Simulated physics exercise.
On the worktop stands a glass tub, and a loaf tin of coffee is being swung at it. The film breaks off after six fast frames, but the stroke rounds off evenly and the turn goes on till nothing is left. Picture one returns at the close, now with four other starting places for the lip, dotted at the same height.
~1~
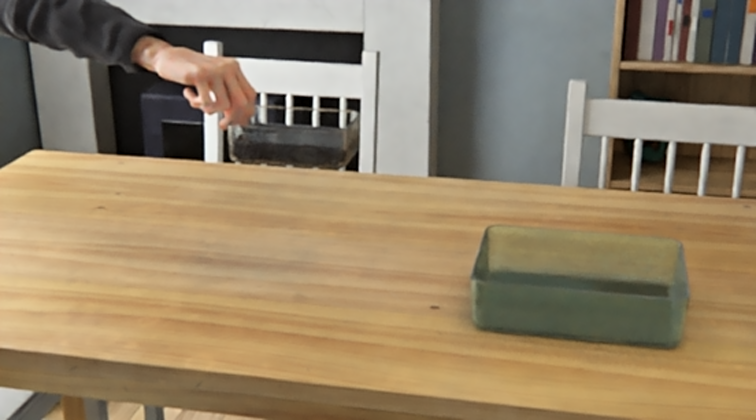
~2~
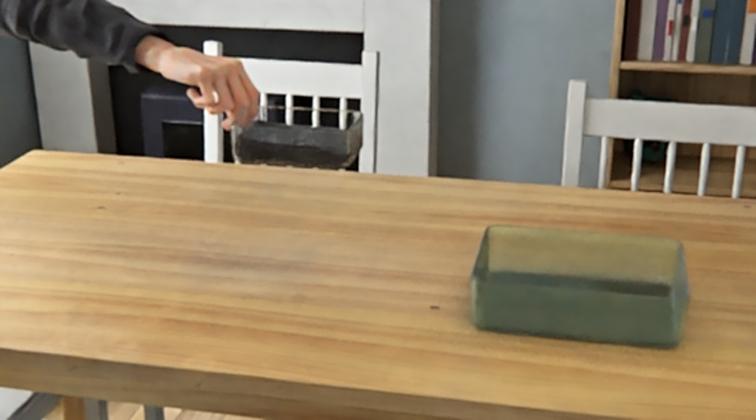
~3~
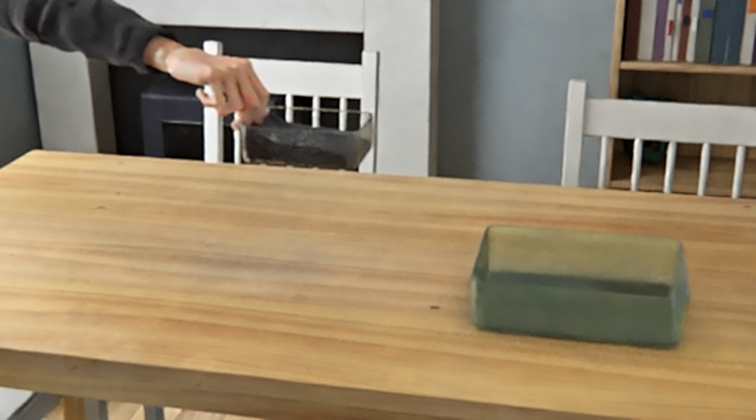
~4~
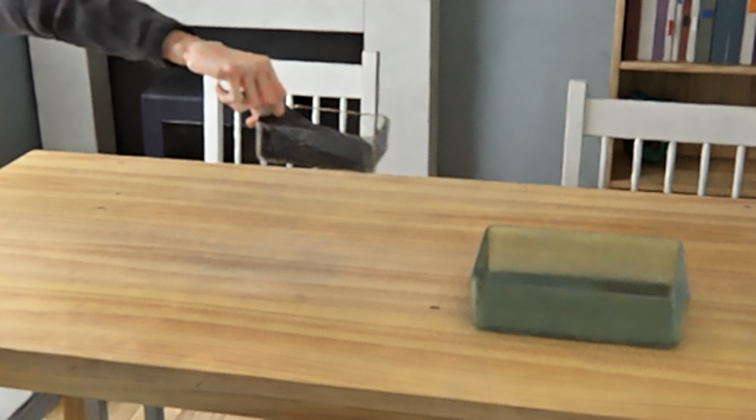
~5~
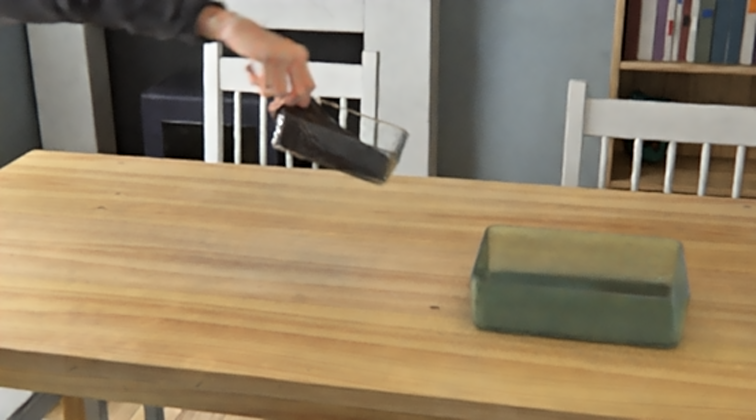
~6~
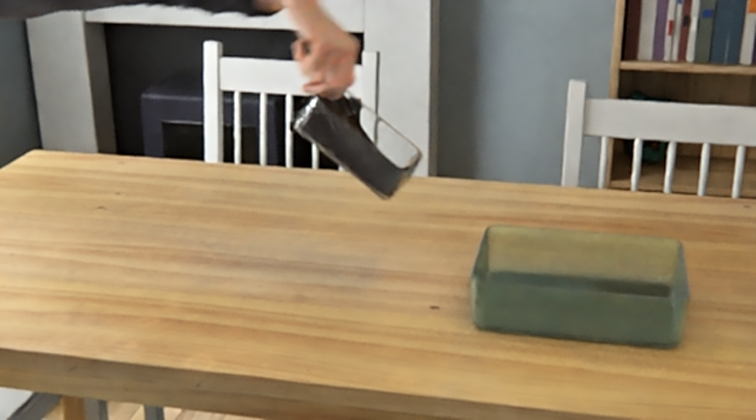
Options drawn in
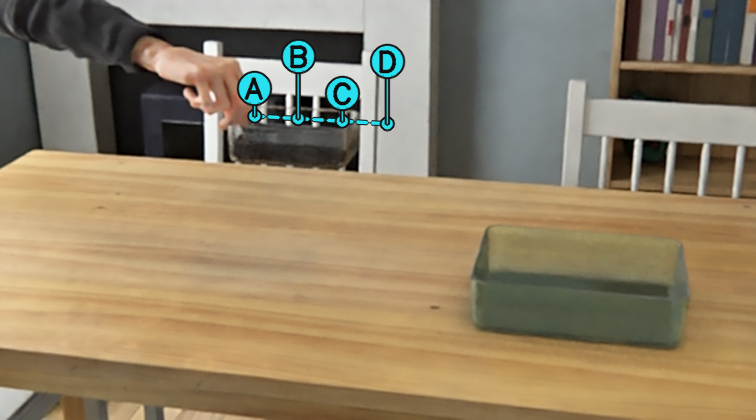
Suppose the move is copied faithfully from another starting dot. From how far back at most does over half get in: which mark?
Spot D.
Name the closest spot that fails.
It is C.
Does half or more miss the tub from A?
Yes.
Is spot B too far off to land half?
Yes, it does.
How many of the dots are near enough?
One of them.
In cyan, A at (254, 116); B at (298, 118); C at (342, 121); D at (387, 123).
With A, about 0 % lands in the tub, 100 % falls short.
With B, about 0 % lands in the tub, 100 % falls short.
With C, about 21 % lands in the tub, 76 % falls short and 3 % goes beside or beyond.
With D, about 69 % lands in the tub, 19 % falls short and 13 % goes beside or beyond.
